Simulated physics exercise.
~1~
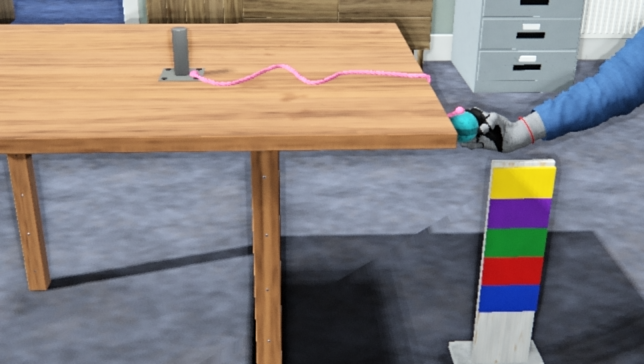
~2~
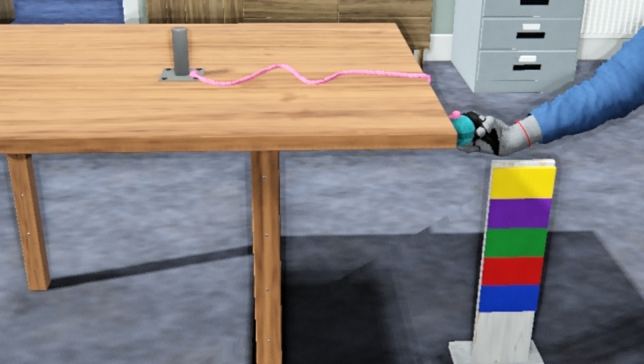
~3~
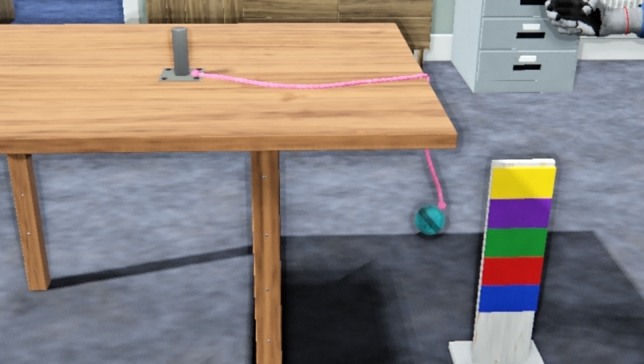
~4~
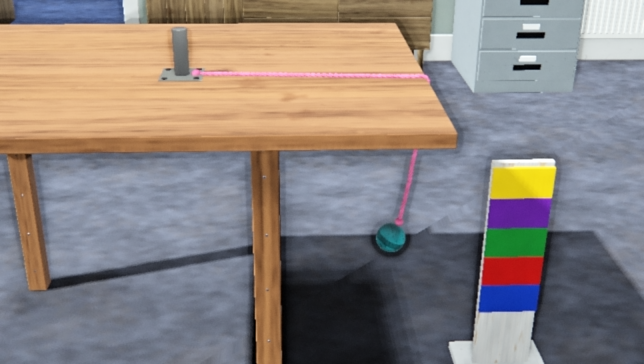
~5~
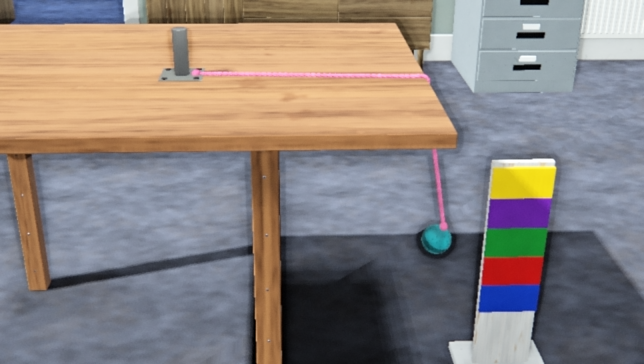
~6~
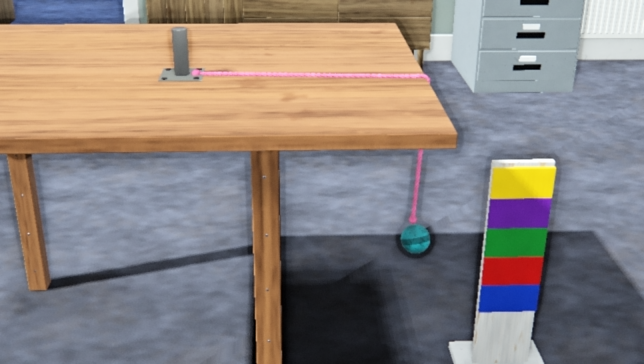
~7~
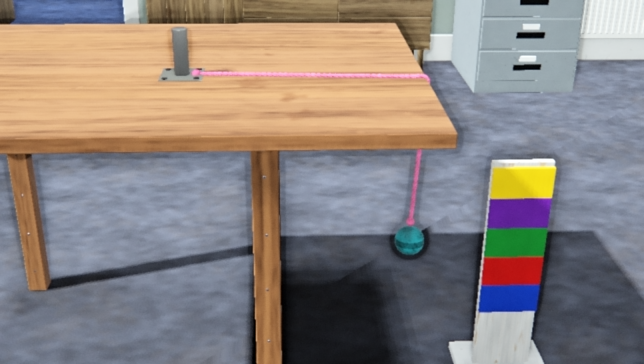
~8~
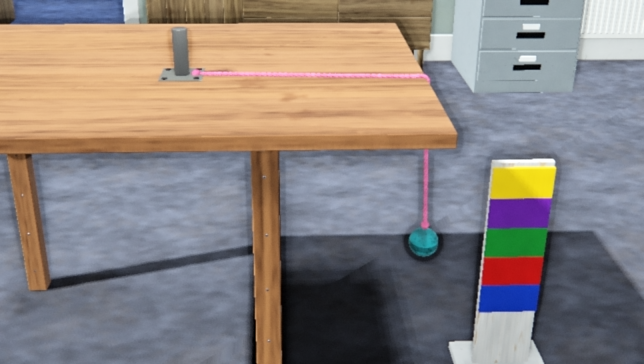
A turquoise ball is held by a gloved hand just off the right end of a wooden desk, its pink cord lying in loose waves back to a small post. Beside it stands an upright board with yellow, purple, green, red and blue bands. The hand lets go and draws back to the upper right as the ball drops to the level of the purple band, pulling the cord straighter. The ball sinks a little further and swings left, then right, on the taut cord. The swings shrink to small shifts, and it ends hanging below the desk edge, level with the green band.
